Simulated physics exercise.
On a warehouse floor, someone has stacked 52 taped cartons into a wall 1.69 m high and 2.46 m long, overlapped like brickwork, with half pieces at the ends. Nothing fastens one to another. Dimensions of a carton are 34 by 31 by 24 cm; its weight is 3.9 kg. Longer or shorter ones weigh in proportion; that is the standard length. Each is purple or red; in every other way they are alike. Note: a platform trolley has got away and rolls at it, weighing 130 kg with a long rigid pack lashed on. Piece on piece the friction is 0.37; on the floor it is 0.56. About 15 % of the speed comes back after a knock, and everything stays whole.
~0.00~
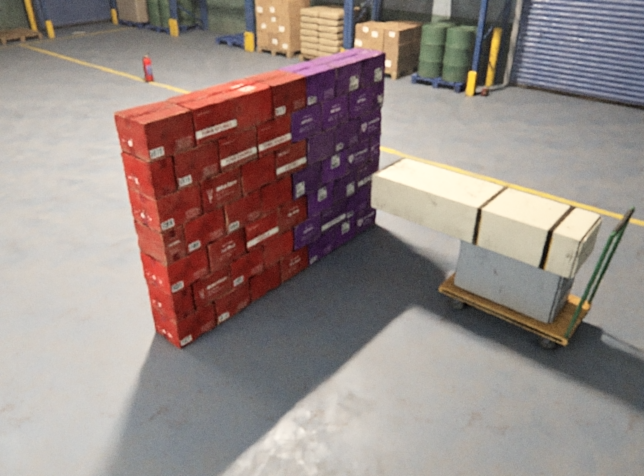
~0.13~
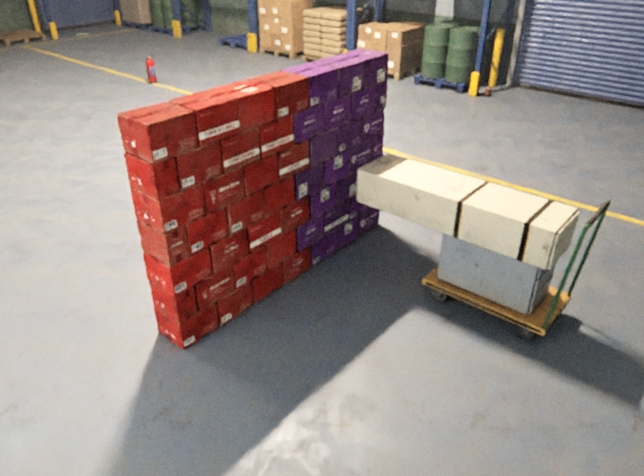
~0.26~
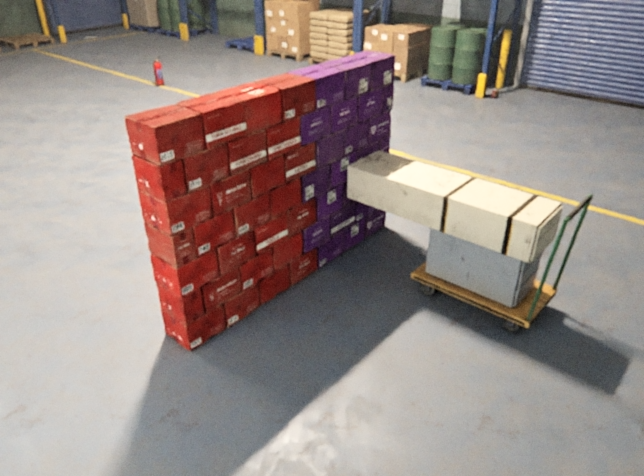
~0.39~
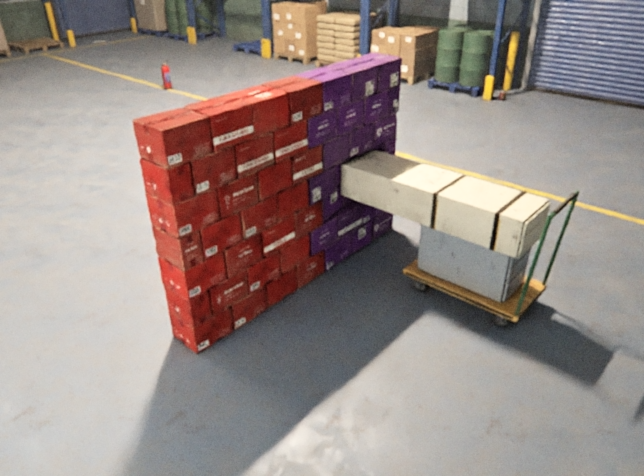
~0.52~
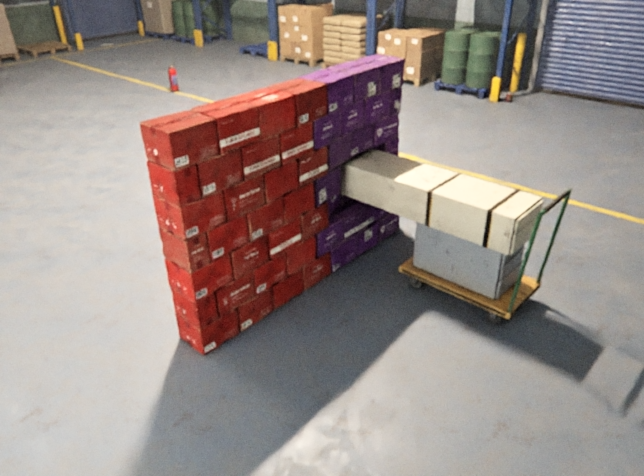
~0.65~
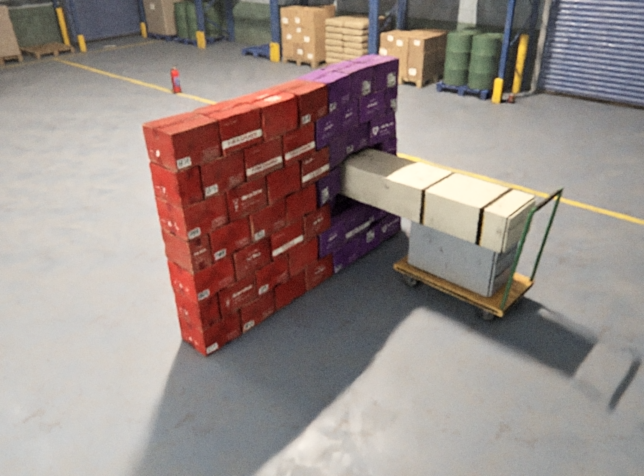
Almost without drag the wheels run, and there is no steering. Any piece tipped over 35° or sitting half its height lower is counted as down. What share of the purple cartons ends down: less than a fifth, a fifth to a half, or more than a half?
The share is more than a half.
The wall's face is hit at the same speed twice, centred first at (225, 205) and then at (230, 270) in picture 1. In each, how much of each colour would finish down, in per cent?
Red 60 then 80, purple 0 then 10 per cent.
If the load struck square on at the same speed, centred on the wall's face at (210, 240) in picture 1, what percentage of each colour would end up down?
Down at the end: Red 70 percent, purple 0 percent.
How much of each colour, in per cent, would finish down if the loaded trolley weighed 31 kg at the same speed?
You'd get red 0 and purple 0 percent.
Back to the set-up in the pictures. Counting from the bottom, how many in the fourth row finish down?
It's 4 in that row.
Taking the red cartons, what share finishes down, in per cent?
Ending so: Red 10 per cent.
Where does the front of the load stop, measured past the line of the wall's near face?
Roughly 60 centimetres past it.
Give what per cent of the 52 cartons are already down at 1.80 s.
45 per cent.
By 1.26 s, load 46 cm past the wall's line, still rolling; 4 of the 24 purple cartons down (4 of 52 in all colours); top purple carton tilted 23°, 15 cm lower; top red carton tilted 15°.
By 1.80 s, load 55 cm past the wall's line, still rolling; 20 of the 24 purple cartons down (24 of 52 in all colours); top purple carton upside down; top red carton tilted 49°, 73 cm lower.
When it is over (3.3 s), load 59 cm past the wall's line, stopped; 20 of the 24 purple cartons down (24 of 52 in all colours); top purple carton 1.45 m lower; top red carton on its side. That is 83 per cent. In pixels of the last frame, middles, top purple carton near (115, 165), top red carton near (150, 234).
